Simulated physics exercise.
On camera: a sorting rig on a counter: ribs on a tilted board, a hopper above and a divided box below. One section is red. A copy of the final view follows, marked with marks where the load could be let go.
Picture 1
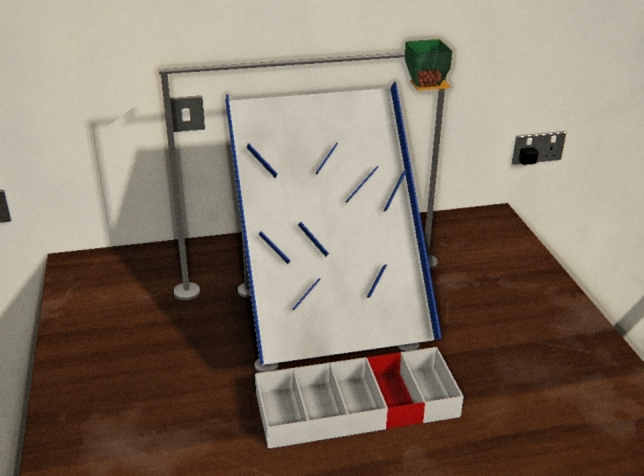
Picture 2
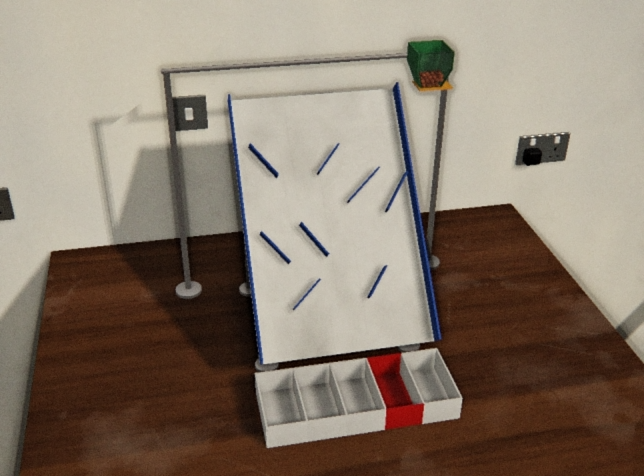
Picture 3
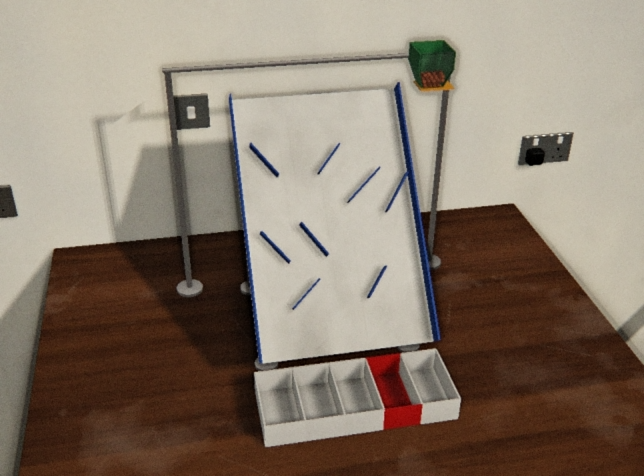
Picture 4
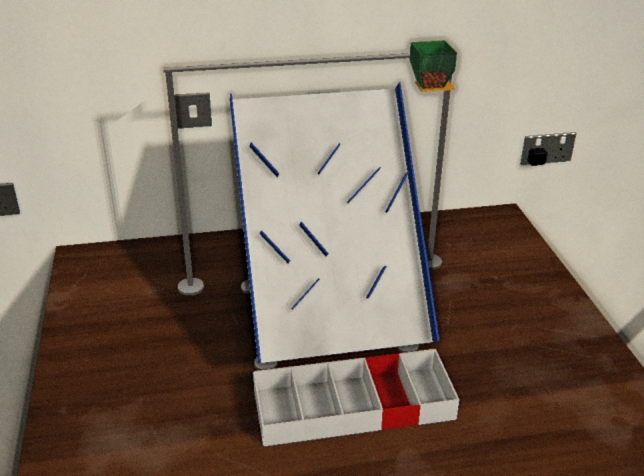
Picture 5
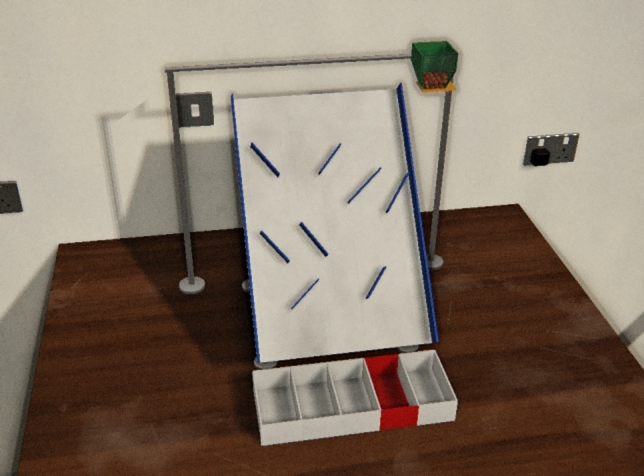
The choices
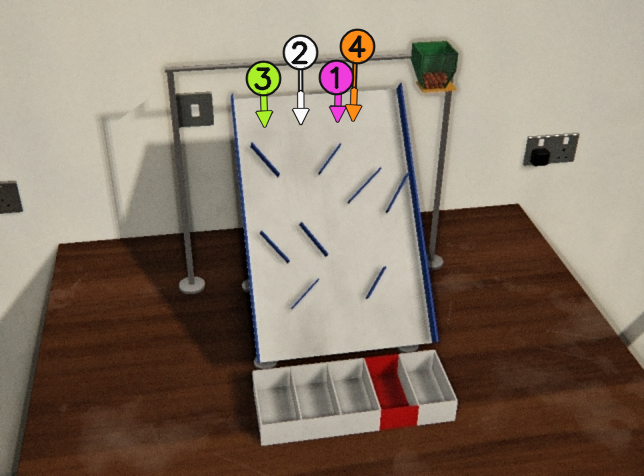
The view drifts slightly, the wall sockets easing rightward behind a tilted white board with blue ribs. Nothing on the rig itself visibly moves: reddish pellets stay in the green hopper at upper right, and the white divided box below, with one red section, remains empty through the last moment.
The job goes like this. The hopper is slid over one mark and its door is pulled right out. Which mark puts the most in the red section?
Use mark 3.
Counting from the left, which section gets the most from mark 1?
It is the third one.
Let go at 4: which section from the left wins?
The third.
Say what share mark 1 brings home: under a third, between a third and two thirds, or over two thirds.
It is under a third.
On the marked copy, mark 1 meets the board at (337, 116); mark 2 meets the board at (300, 118); mark 3 meets the board at (264, 121); mark 4 meets the board at (353, 115).
For mark 1, roughly a quarter in the red section, the larger part in other sections.
For mark 2, roughly a quarter in the red section, roughly two thirds in other sections, about a tenth outside the box.
For mark 3, roughly half in the red section, roughly half in other sections.
For mark 4, about a tenth in the red section, the larger part in other sections, about a tenth outside the box.
